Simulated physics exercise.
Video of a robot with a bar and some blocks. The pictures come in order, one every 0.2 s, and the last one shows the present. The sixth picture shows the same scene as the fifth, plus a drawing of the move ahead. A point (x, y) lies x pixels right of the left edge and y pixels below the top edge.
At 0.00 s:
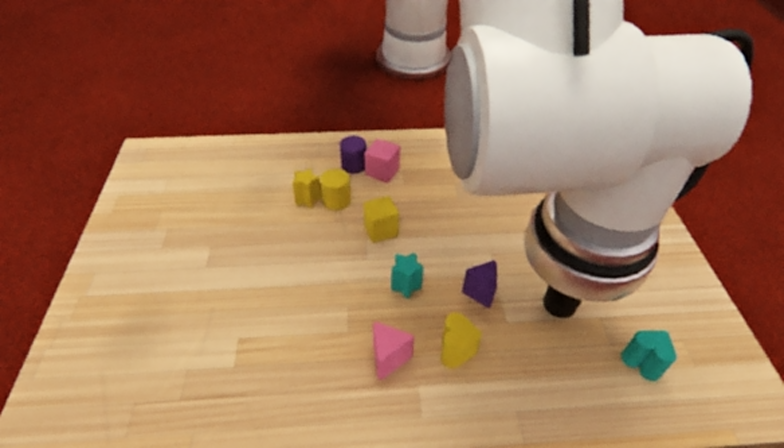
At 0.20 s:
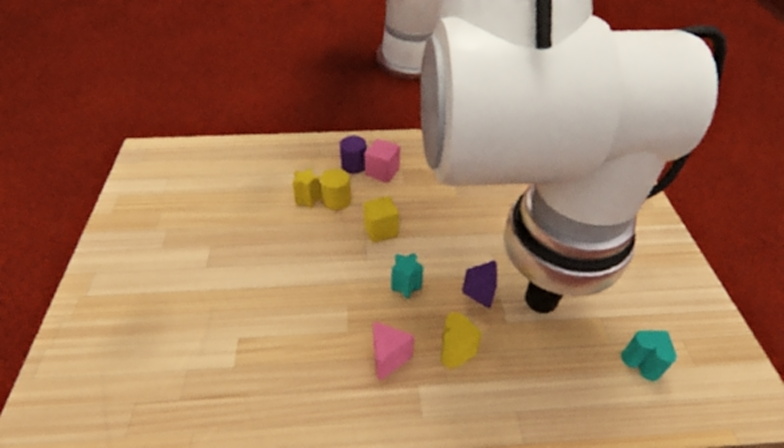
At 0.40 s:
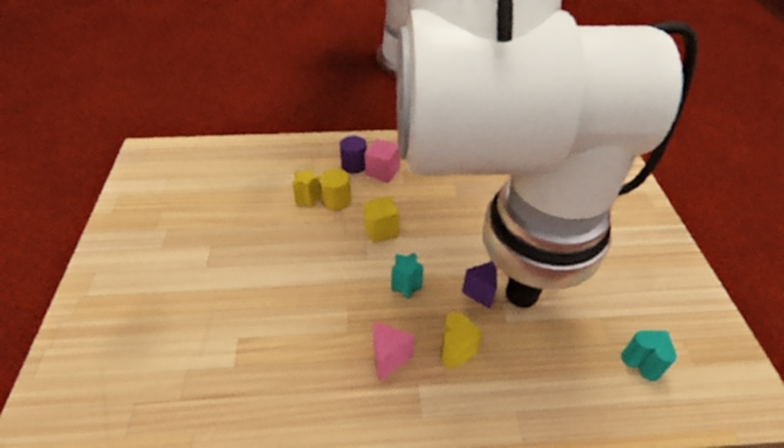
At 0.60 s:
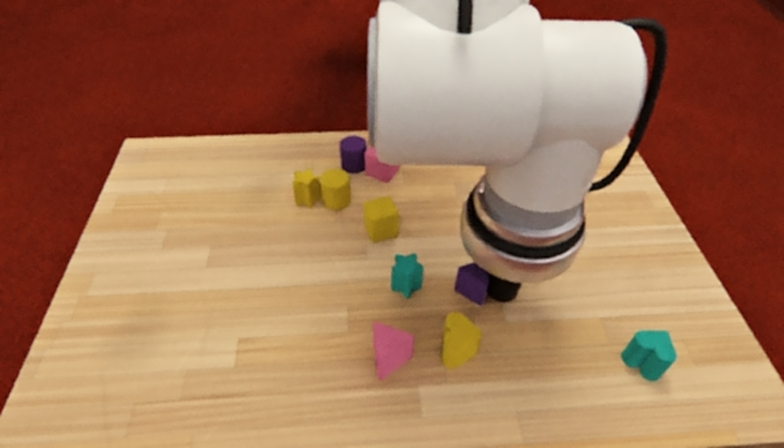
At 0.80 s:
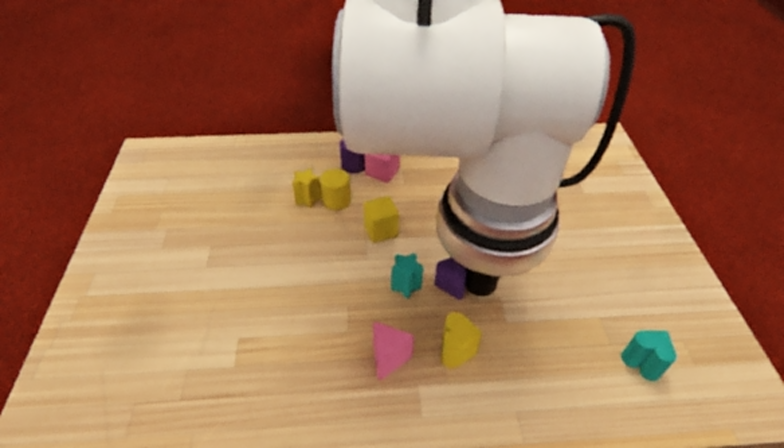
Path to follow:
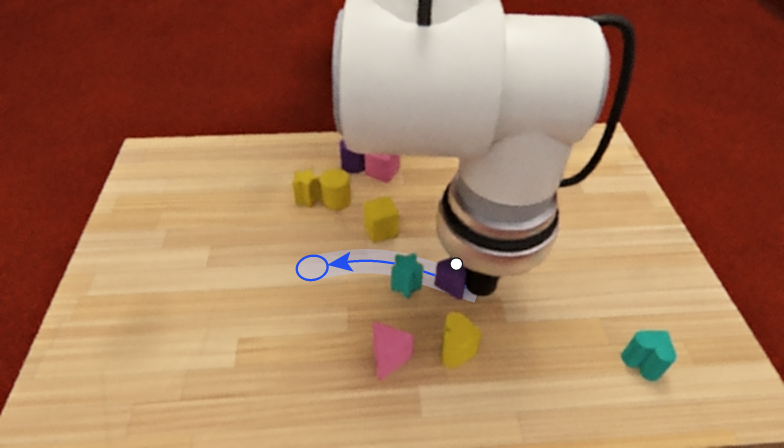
A white robot arm moved its dark tip steadily left across a wooden board of colorful blocks, reached the purple piece, and pushed it left toward the turquoise star-shaped block while the others stayed still.
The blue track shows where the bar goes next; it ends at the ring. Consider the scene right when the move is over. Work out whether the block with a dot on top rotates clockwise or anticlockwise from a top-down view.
Seen from above, clockwise.
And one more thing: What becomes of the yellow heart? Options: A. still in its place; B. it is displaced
Answer: A.
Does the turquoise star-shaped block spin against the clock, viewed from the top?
In short: Yes.
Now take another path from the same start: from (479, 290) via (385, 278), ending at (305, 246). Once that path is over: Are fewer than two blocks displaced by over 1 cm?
Going by the path, no.
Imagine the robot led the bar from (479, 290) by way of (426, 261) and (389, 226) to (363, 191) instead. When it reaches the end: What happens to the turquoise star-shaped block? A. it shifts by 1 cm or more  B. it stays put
My pick is A.
Drawn move, from (479, 290) by way of (424, 271) and (369, 261) to (312, 268); the dot is on the purple triangular piece.
What follows on the original path. One third of the way, bar at (424, 265); turquoise star-shaped block at (390, 265), turned 35° anticlockwise; purple triangular piece at (399, 247).
Two thirds of the way, bar at (368, 255); turquoise star-shaped block at (388, 266), turned 50° anticlockwise; purple triangular piece at (341, 236).
At the end, bar at (311, 261); yellow square still; turquoise star-shaped block at (388, 266), turned 50° anticlockwise; purple triangular piece at (288, 235), turned 25° clockwise; yellow heart still.
